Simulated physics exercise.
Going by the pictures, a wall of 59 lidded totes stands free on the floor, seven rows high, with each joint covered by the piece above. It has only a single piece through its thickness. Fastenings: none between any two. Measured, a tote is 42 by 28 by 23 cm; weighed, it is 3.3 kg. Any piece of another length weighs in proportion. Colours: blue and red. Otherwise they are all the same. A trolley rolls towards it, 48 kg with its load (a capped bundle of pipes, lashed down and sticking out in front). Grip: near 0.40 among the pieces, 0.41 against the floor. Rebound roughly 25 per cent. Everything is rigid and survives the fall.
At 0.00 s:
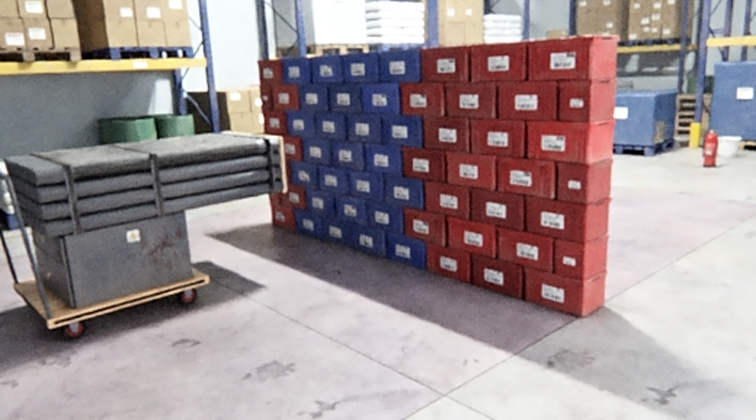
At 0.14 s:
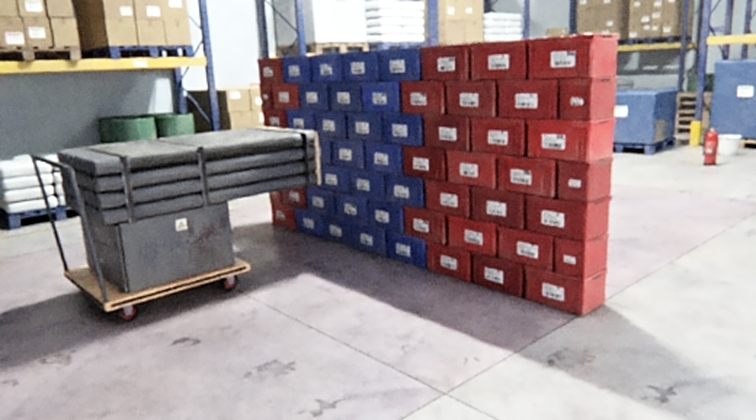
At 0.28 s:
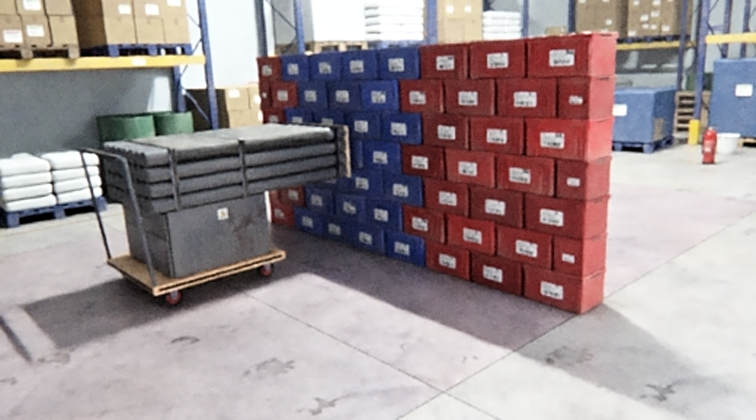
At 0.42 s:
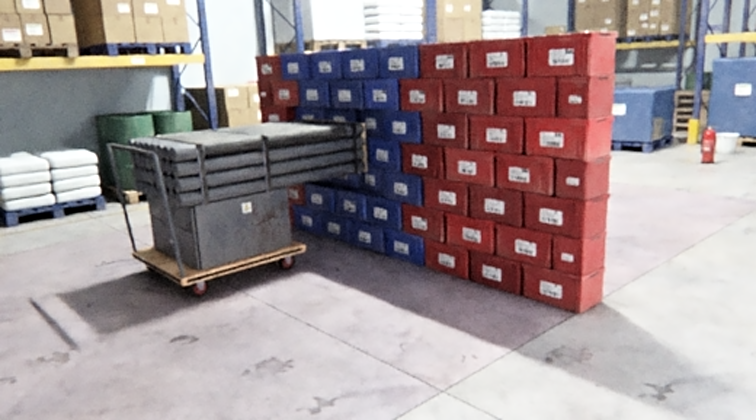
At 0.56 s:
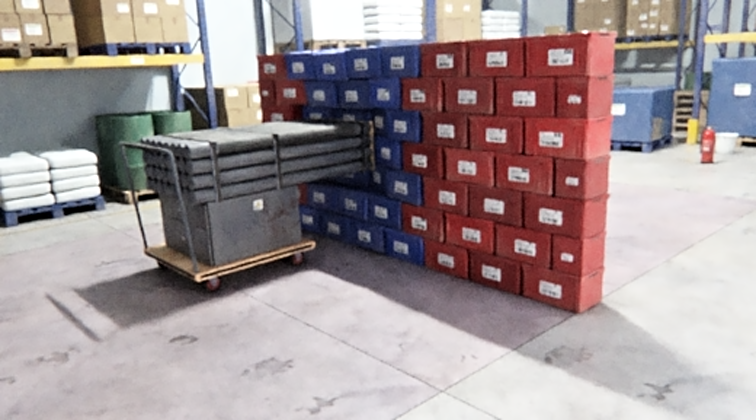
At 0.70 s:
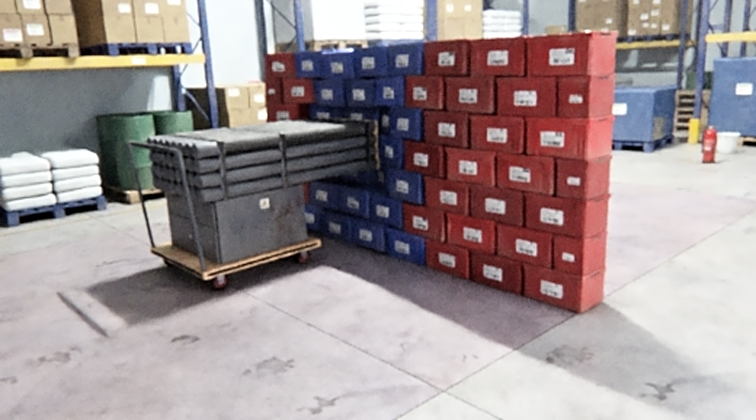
Wall of blue and red totes standing in a warehouse as a loaded trolley rolls right and pushes into its blue section.
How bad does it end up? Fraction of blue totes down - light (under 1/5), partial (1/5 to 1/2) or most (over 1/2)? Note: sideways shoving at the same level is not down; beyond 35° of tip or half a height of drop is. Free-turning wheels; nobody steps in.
Most.
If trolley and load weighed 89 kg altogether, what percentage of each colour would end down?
Down at the end: Red 20 per cent, blue 70 per cent.
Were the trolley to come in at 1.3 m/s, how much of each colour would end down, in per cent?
Red 0%, blue 0%.
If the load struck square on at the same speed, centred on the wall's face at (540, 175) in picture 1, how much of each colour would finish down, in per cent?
Result - red: 50 %; blue: 0 %.
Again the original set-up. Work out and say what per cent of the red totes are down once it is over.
Taking the red group, 30 in a hundred end up down.
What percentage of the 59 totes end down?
It works out at roughly 50 per cent.
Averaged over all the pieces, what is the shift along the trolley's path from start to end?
On average the pieces move some 75 cm.
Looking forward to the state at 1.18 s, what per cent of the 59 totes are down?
0 per cent.
After 1.18 s, load 31 cm past the wall's line, still rolling; none of the 25 blue totes down (0 of 59 in all colours); top blue tote leaning 18°.
After 1.56 s, load 32 cm past the wall's line, stopped; 19 of the 25 blue totes down (29 of 59 in all colours); top blue tote leaning 38°, 44 cm lower.
After 2.14 s, load 32 cm past the wall's line, stopped; 19 of the 25 blue totes down (29 of 59 in all colours); top blue tote on its side.
At rest (3.2 s), load 32 cm past the wall's line, stopped; 19 of the 25 blue totes down (29 of 59 in all colours); top blue tote 1.40 m lower; top red tote unmoved. That is 76 per cent. As the last picture would show them, middles, top blue tote near (586, 160), top red tote near (509, 58).
